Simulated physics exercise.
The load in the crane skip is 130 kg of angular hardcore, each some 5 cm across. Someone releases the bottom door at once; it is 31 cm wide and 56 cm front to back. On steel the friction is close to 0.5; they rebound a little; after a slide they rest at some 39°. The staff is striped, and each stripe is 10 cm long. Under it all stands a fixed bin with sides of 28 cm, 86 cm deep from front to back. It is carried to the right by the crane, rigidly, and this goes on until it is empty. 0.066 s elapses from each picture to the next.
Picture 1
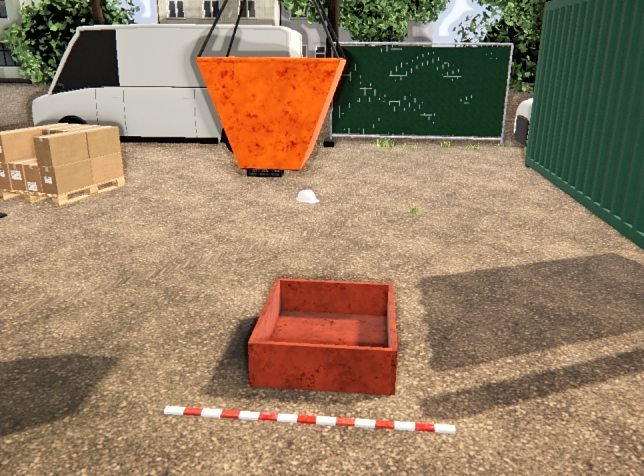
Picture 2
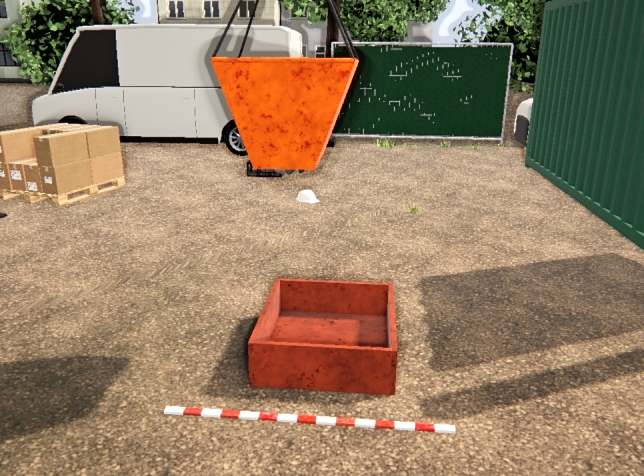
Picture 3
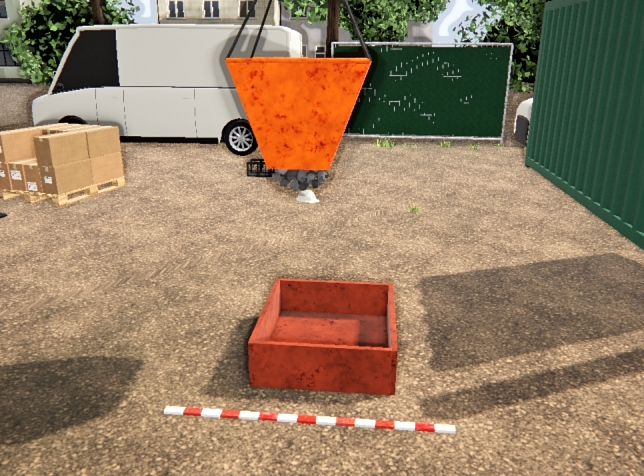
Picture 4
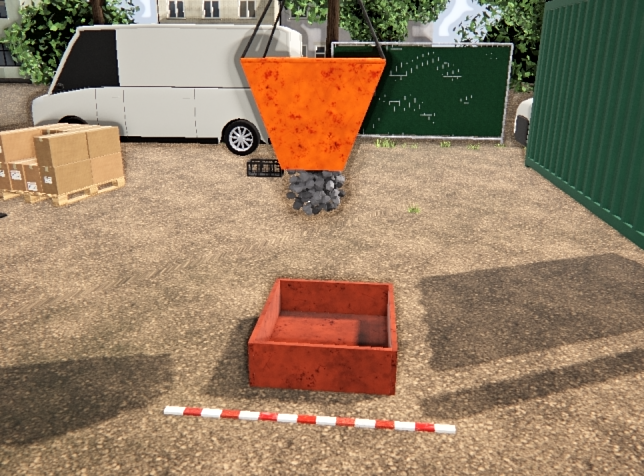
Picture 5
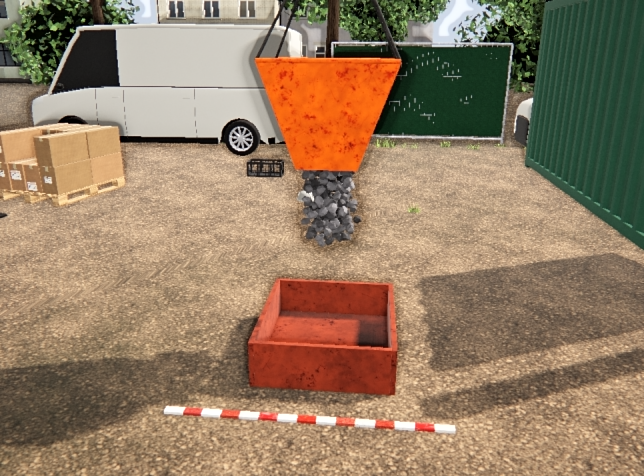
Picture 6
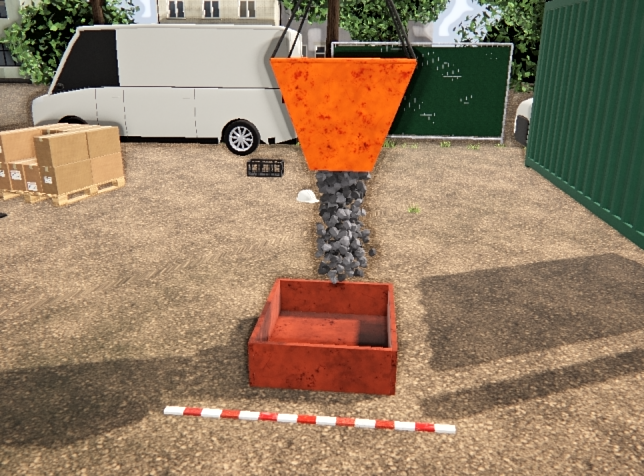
To begin with, an orange skip hangs from dark cables above gravelly ground, beyond an open red box and a striped staff. As it moves steadily right, grey stones emerge from its bottom, and the stream lengthens downward until its lower end reaches the box's back edge in view.
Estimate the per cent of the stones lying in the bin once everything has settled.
I would say 35 per cent ends up in the bin.
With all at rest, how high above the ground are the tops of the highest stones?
Height at rest: Around 22 cm.
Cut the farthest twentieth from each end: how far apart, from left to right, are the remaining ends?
Spread, left to right, approx 130 cm.
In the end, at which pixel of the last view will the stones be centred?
Centre at rest: Around (425, 345).
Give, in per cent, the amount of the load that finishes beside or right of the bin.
Approx 65 % of the load.
Then, 0.4 s after the last picture, 4 % in the crane skip, 36 % falling or lying in the bin, 60 % falling or lying beside or right of the bin; the stones farthest right are at (447, 344).
Then, 0.8 s after the last picture, 0 % in the crane skip, 35 % falling or lying in the bin, 65 % falling or lying beside or right of the bin; the stones farthest right are at (560, 362).
Then, 1.4 s after the last picture, 0 % in the crane skip, 35 % falling or lying in the bin, 65 % falling or lying beside or right of the bin; the stones farthest right are at (629, 369).
Then, 2.3 s after the last picture, 0 % in the crane skip, 35 % falling or lying in the bin, 65 % falling or lying beside or right of the bin; the stones farthest right are at (629, 369).
Then, 4.2 s after the last picture, 0 % in the crane skip, 35 % in the bin, 65 % beside or right of the bin; the stones farthest right are at (629, 369).
